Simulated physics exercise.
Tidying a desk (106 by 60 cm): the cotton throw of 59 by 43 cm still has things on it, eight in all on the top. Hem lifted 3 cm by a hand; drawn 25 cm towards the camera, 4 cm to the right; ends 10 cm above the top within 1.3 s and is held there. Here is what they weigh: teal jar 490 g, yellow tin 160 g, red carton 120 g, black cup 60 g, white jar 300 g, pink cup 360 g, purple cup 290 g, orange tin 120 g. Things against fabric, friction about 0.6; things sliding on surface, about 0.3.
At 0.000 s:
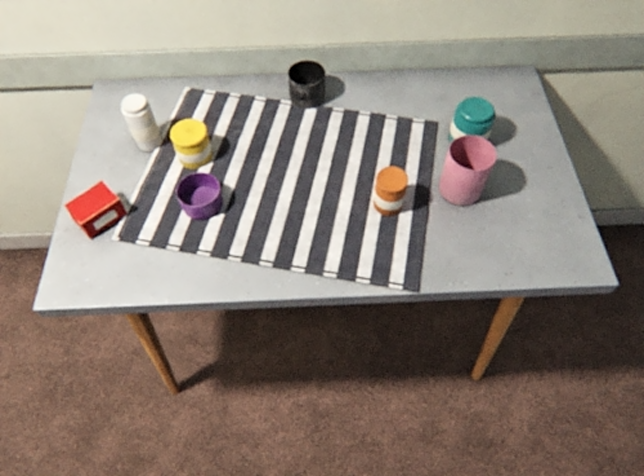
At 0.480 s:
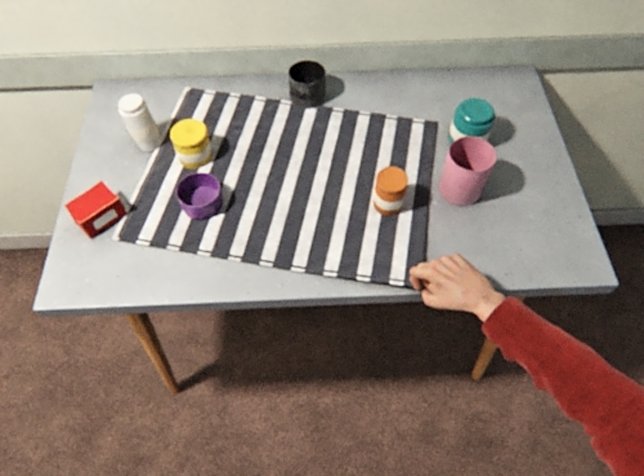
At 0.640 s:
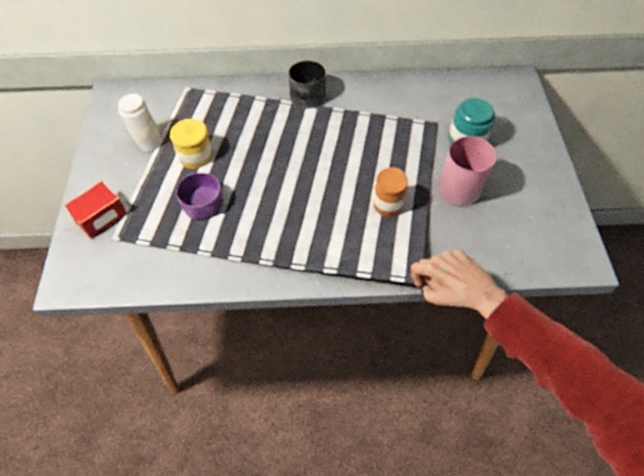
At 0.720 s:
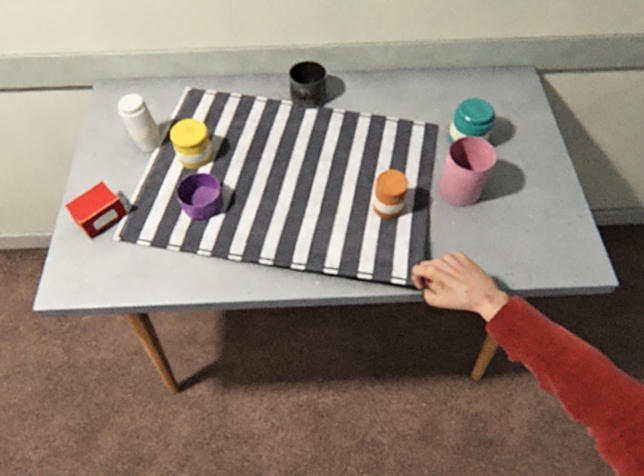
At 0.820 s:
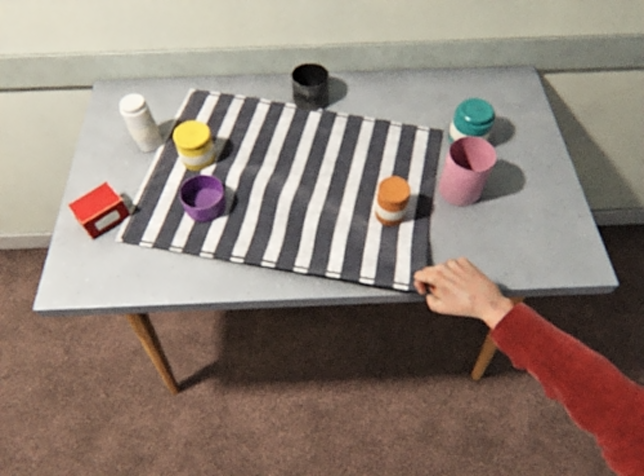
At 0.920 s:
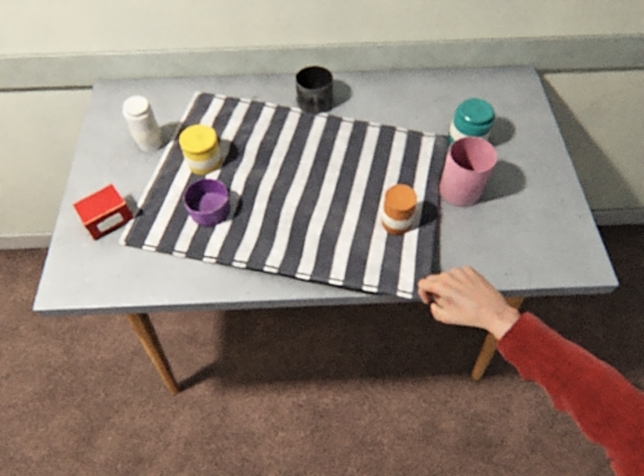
In this clip, a red-sleeved hand grips the near right corner of a striped cloth on a gray table, then pulls it slightly toward the lower right, and the yellow, purple, orange, black and red items shift slightly with it.
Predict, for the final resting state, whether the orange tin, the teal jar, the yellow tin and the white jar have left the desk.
Outcome: I reckon the orange tin won't survive up there, I reckon the teal jar will survive up there, I reckon the yellow tin will survive up there, I reckon the white jar will survive up there.
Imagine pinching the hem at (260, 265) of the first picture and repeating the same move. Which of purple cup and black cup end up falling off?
In that case: Purple cup drops off, black cup stays on.
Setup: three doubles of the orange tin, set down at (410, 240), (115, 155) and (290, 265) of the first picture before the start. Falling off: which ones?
Going through the three spots as listed: Ends up off the top, holds its spot and ends up off the top.
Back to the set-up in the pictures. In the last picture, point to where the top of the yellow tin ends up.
(273, 212).
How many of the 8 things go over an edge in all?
My count is 1.
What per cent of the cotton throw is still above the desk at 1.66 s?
I'd estimate close to 70 per cent.
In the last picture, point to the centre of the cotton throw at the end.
Roughly at (344, 282) in the last picture.
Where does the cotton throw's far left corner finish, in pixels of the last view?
That corner ends up near pixel (306, 145) in the last view.
At 1.2 s, 95 % of the cotton throw is still over the top; orange tin 11 cm off its start, yellow tin 8 cm off its start, purple cup 7 cm off its start.
At 1.4 s, 80 % of the cotton throw is still over the top; orange tin 19 cm off its start, yellow tin 17 cm off its start, purple cup 14 cm off its start.
At 1.7 s, 70 % of the cotton throw is still over the top; orange tin 26 cm off its start at (432, 314), yellow tin 22 cm off its start at (257, 196), purple cup 18 cm off its start at (252, 252).
At 1.9 s, 50 % of the cotton throw is still over the top; orange tin over the edge, yellow tin 27 cm off its start, purple cup 21 cm off its start.
At 3.5 s, 55 % of the cotton throw is still over the top; orange tin over the edge, yellow tin 27 cm off its start at (273, 212), teal jar 0 cm off its start at (477, 109), white jar 0 cm off its start at (134, 103).
